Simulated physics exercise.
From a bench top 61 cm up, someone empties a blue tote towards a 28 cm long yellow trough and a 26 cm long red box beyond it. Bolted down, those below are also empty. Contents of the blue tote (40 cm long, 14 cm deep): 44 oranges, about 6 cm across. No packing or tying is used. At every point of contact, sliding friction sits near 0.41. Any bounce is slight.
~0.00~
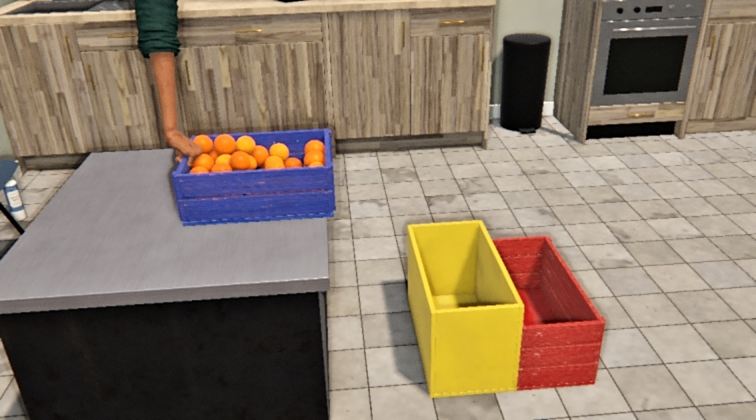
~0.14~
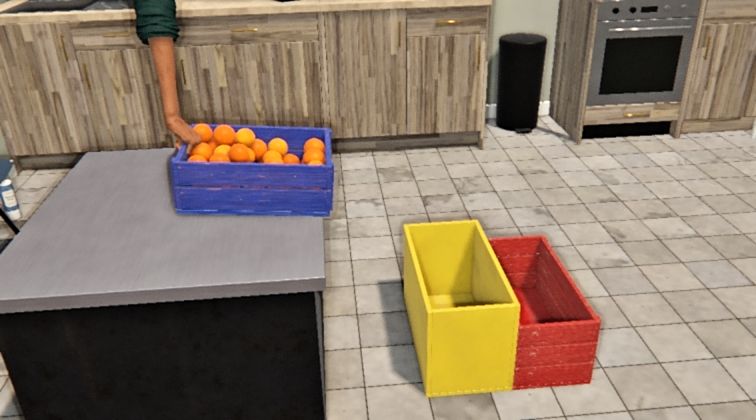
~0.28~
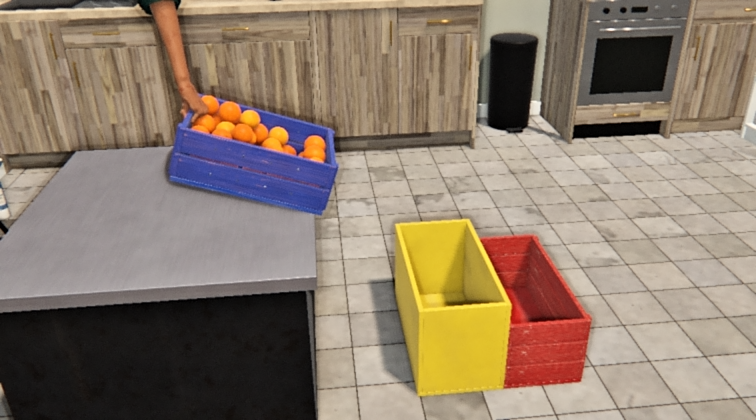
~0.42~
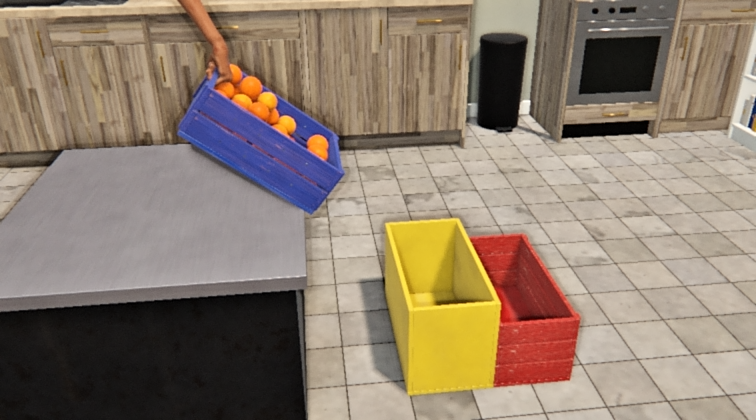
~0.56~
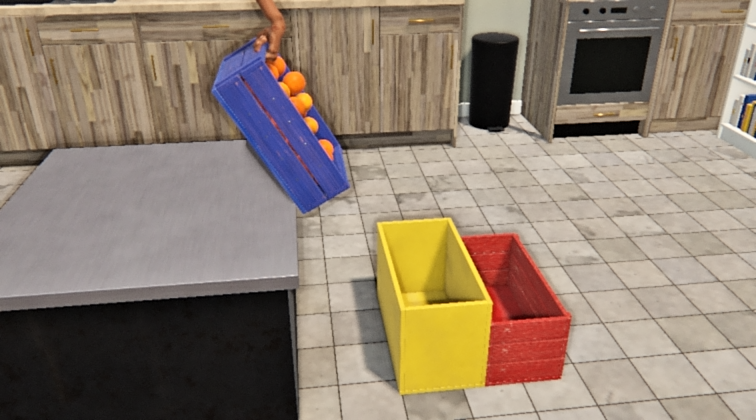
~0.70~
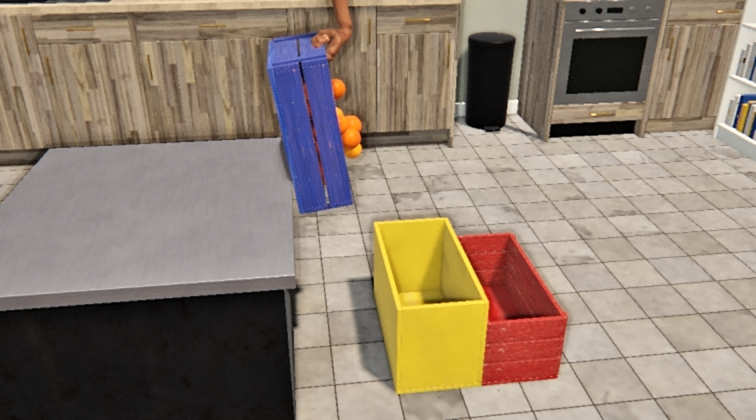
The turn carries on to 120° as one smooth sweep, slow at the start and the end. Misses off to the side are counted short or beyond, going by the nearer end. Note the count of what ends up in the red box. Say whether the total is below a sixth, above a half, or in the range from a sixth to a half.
The total is below a sixth.
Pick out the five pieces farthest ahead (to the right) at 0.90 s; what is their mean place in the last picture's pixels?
(428, 250).
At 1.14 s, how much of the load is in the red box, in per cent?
Roughly 0 percent.
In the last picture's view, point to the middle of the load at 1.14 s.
Near pixel (419, 264).
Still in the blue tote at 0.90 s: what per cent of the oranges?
I'd say close to 60 in a hundred.
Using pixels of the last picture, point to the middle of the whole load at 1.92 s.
The middle lies close to (415, 326).
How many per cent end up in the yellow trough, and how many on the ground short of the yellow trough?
Around 75 % in the first place and around 20 % in the second.
After 0.90 s, tilt 108°; 27 still in the blue tote, 3 in the yellow trough and 14 in the air.
After 1.14 s, tilt 120°; 4 still in the blue tote, 21 in the yellow trough and 19 in the air.
After 1.48 s, tilt 120°; 33 in the yellow trough, 1 in the red box, 8 on the ground short of the yellow trough and 2 in the air.
Outcome (at 1.92 s), 34 in the yellow trough, 1 in the red box and 9 on the ground short of the yellow trough. Asked share, 1 of 44, 2 per cent.
